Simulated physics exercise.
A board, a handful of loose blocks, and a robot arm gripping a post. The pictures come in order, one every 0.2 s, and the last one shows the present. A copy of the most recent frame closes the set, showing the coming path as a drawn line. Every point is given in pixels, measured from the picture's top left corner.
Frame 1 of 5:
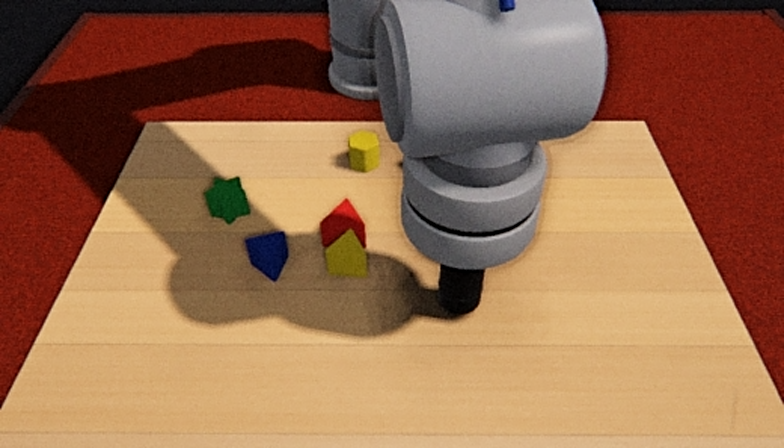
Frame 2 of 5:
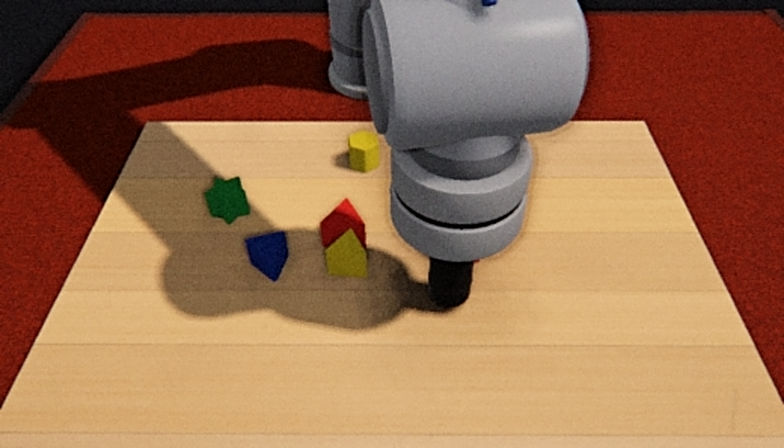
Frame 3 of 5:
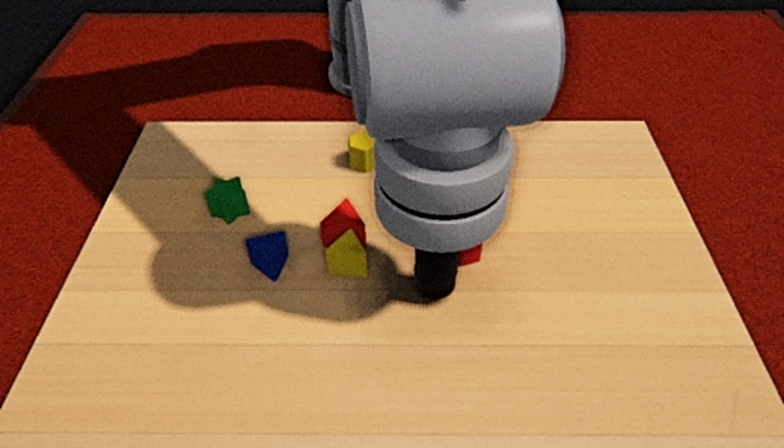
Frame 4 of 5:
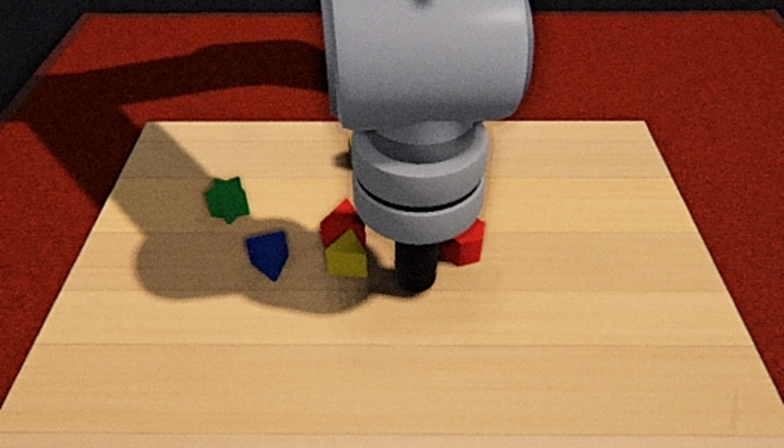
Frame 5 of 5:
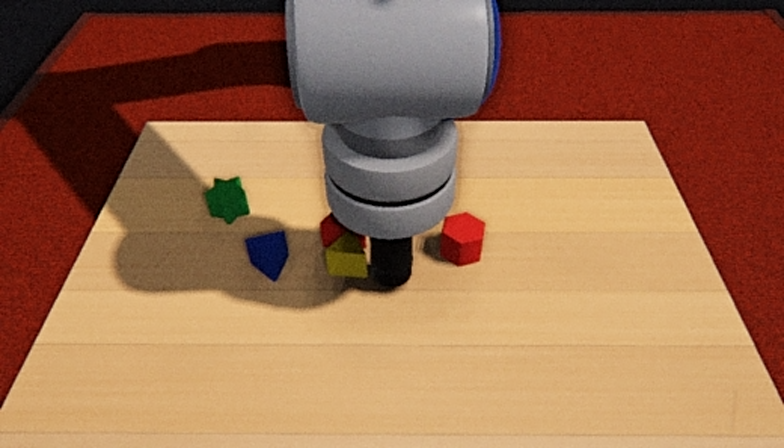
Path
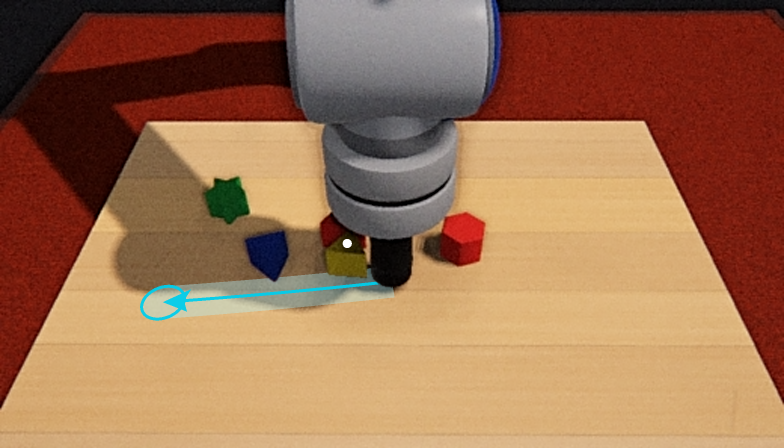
The robot arm moves its black post left across the wooden table, revealing a red block.
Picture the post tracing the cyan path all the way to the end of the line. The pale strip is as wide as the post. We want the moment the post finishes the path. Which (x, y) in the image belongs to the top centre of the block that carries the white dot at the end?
Top centre: (321, 240).
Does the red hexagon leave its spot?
I expect not.
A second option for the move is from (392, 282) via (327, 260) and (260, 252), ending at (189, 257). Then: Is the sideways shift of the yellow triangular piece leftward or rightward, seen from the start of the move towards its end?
It's pushed right.
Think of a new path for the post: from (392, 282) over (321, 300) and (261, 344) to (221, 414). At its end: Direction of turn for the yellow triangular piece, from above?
The block turns clockwise.
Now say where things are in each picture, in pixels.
The first picture shows post's lower end at (459, 299); blue triangular piece at (266, 242); red triangular piece at (344, 214); yellow triangular piece at (347, 244); red hexagon hidden.
The second picture shows post at (449, 292); blocks still.
The third picture shows post at (435, 285); blocks still.
The fourth picture shows post at (416, 278); blocks still.
The fifth picture shows post at (392, 273); blue triangular piece at (266, 242); red triangular piece partly hidden; yellow triangular piece at (347, 244); red hexagon at (464, 226).
Drawn move, from (392, 282) directly to (163, 302); the dot is on the yellow triangular piece.
The first path, step by step. One third of the way, post at (315, 281); yellow triangular piece at (321, 240), turned 105° clockwise.
Two thirds of the way, post at (238, 288); blue triangular piece at (259, 240), turned 45° clockwise; yellow triangular piece at (321, 240), turned 105° clockwise.
At the end, post at (160, 294); blue triangular piece at (259, 240), turned 45° clockwise; red triangular piece still; yellow triangular piece at (321, 240), turned 105° clockwise; red hexagon still.
